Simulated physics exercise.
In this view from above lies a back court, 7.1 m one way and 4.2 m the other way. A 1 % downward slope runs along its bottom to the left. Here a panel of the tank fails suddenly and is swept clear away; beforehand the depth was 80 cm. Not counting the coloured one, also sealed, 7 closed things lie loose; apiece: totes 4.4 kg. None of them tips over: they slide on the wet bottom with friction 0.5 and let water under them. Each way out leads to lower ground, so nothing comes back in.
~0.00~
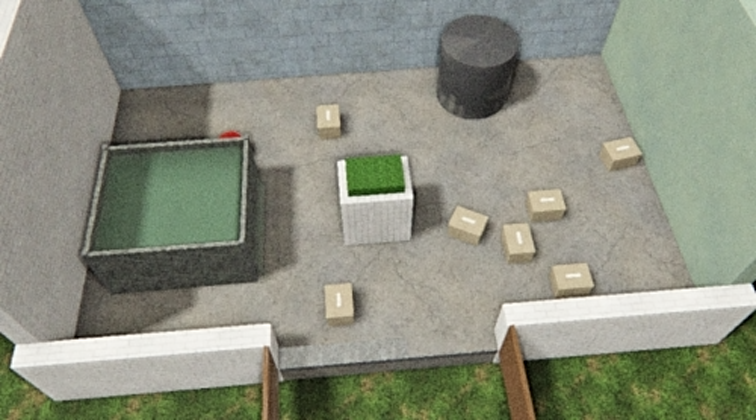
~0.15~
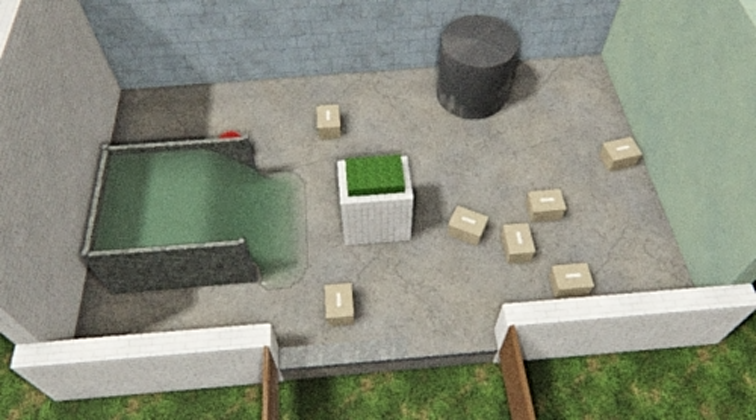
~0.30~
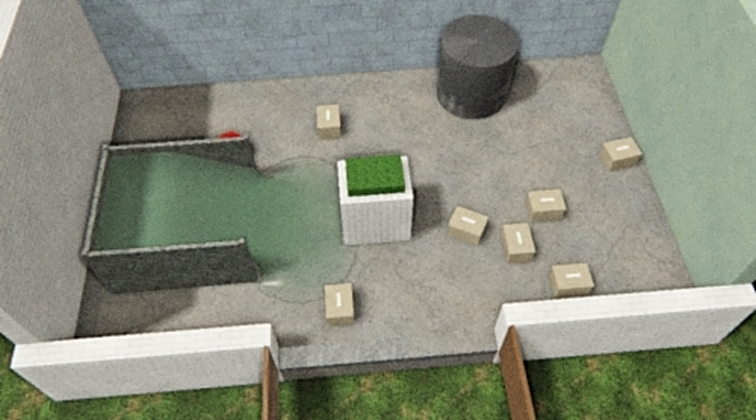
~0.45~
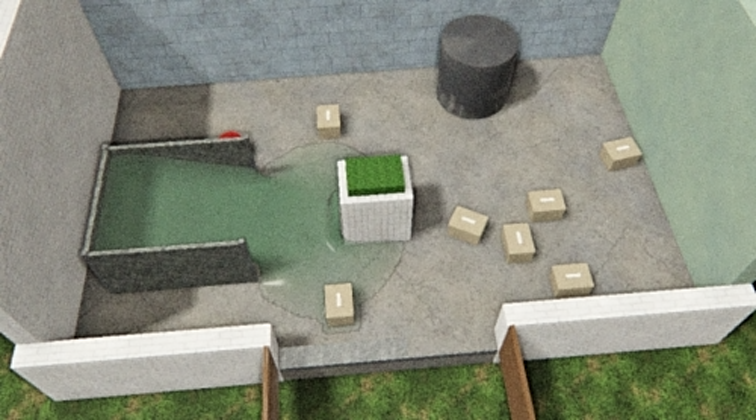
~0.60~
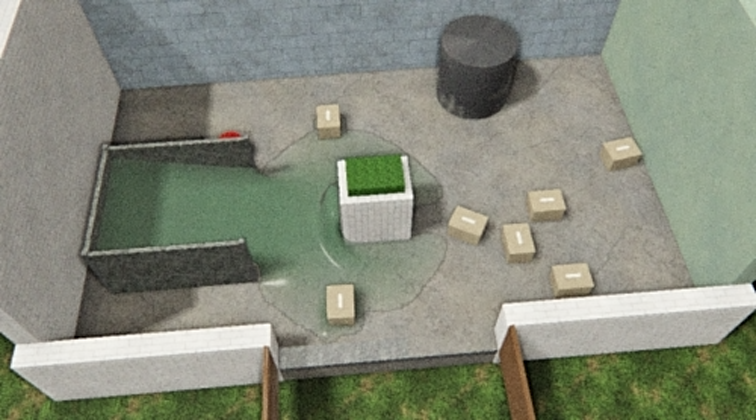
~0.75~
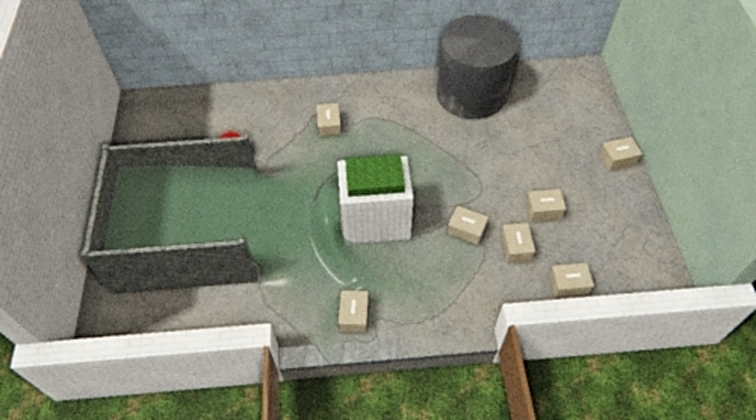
Water pours from the open right side of a tank and spreads around a white planter.
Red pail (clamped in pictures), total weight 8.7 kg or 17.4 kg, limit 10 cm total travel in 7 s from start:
Both pass.
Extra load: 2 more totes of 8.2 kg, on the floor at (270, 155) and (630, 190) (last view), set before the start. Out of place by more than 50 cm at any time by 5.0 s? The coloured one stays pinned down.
Below the mark, beyond the mark.
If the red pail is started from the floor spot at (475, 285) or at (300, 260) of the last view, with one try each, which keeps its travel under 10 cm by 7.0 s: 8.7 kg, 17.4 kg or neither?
Well, just the big one for the first, nothing does it for the second.
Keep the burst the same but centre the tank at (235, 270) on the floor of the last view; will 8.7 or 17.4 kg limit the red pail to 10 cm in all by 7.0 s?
Then the answer is that either mass works.
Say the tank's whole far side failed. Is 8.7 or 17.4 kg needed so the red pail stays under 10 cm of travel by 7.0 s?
Note: No mass sufficient.
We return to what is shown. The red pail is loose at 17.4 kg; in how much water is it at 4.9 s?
2 cm, roughly.
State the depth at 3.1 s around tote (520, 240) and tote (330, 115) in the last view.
Around 1 cm and 14 cm.
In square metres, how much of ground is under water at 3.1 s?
Somewhere about 22 m2, give or take.
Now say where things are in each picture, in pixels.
The red pail at (230, 141), on the bottom; water covers 2.2 m2; 0 of 8 have shifted, in the first picture.
The red pail at (230, 141) rests on the ground; 3.1 m2 under water; 0 of 8 have shifted, in the second picture.
The red pail at (230, 141), on the bottom; water covers 4.3 m2; 0 of 8 have shifted, in the third picture.
The red pail at (230, 141), on the bottom; 5.5 m2 under water; 0 of 8 have shifted, in the fourth picture.
The red pail at (230, 141) rests on the ground; water covers 6.9 m2; 0 of 8 have shifted, in the fifth picture.
The red pail at (230, 141), on the bottom; water covers 8.5 m2; 1 of 8 have shifted, in the sixth picture.
After 1.4 s the red pail would be 0 cm from its start with 8.7 kg and 0 cm from its start with 17.4 kg; 0 cm of water round it then.
After 3.1 s the red pail would be 0 cm from its start with 8.7 kg and 0 cm from its start with 17.4 kg; 0 cm of water round it then.
After 4.9 s the red pail would be 0 cm from its start with 8.7 kg and 0 cm from its start with 17.4 kg; 2 cm of water round it then.
After 7.0 s the red pail would be 0 cm from its start with 8.7 kg and 0 cm from its start with 17.4 kg; 1 cm of water round it then.
